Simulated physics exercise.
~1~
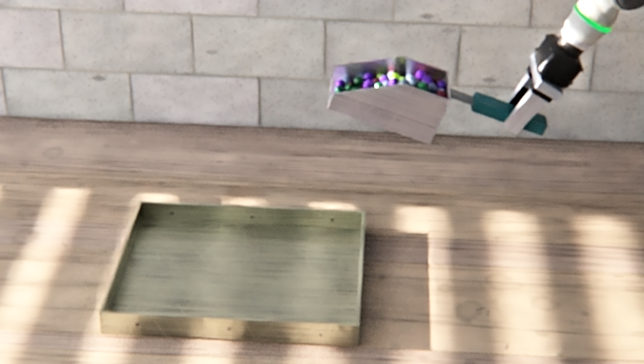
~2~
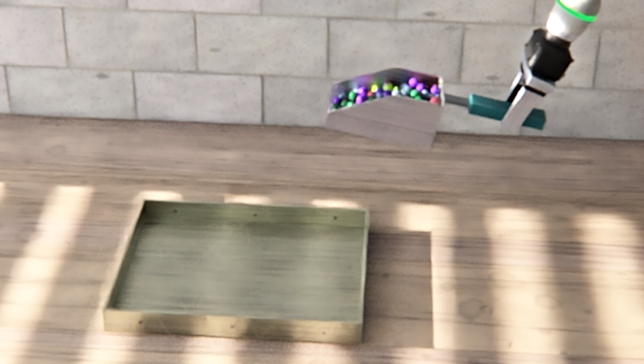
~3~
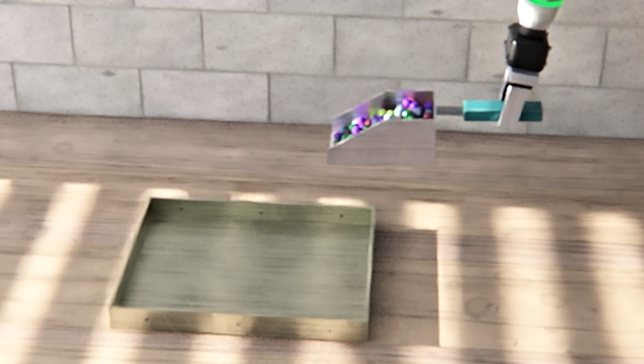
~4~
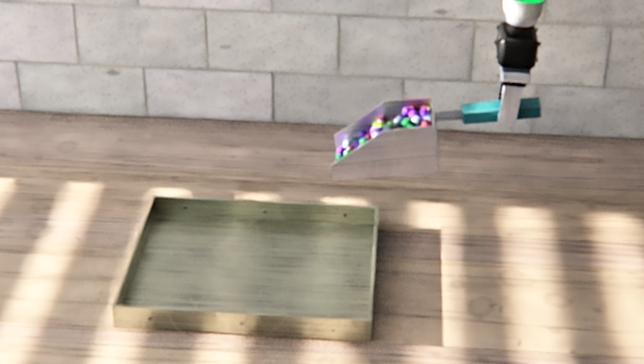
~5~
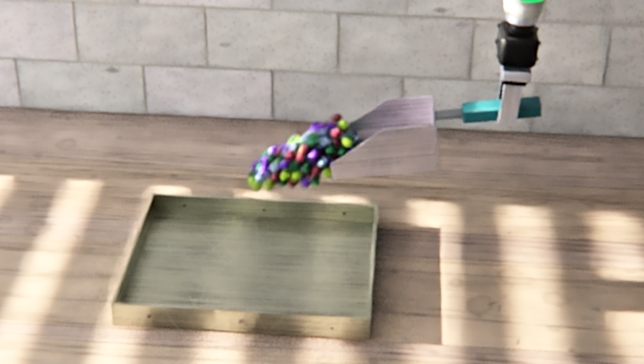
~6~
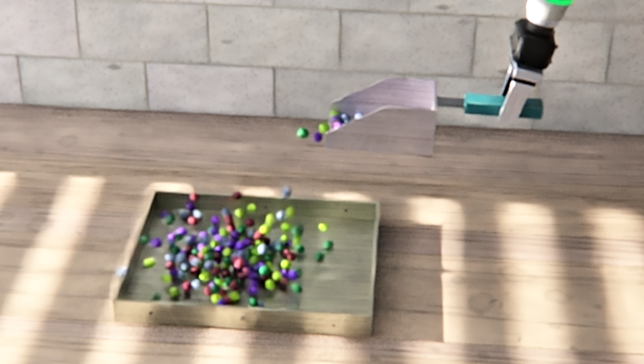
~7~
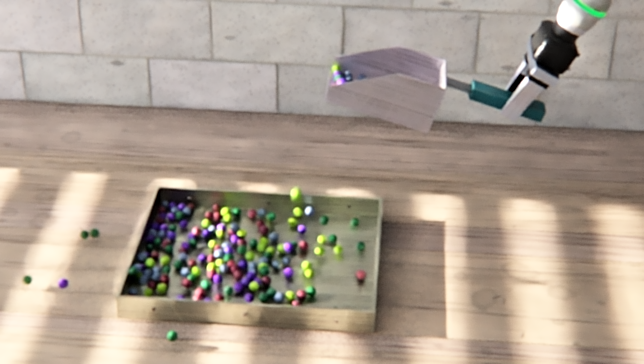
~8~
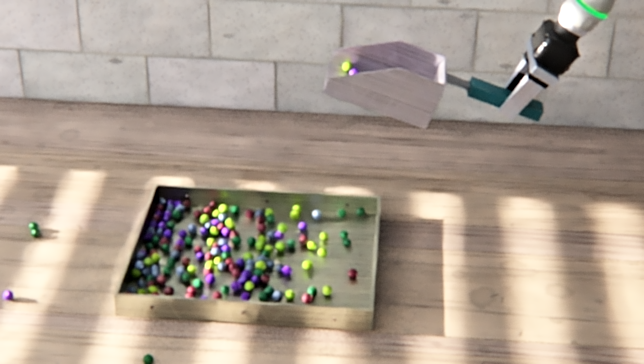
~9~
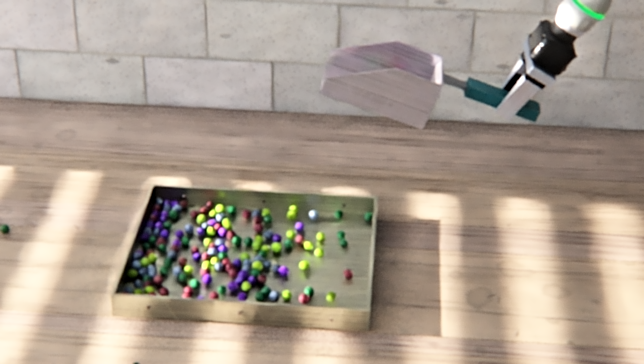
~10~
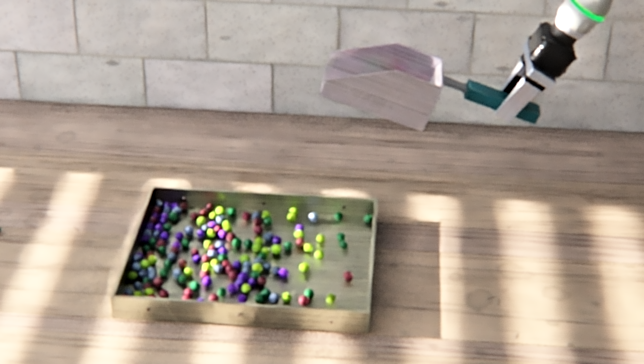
In the video, a robotic gripper lowers and tips a scoop of colourful round sweets leftward, pouring most into a shallow tray on a wooden surface, then tilts it back up; a few scattered sweets roll away, and the tray ends covered in sweets beneath the raised scoop.
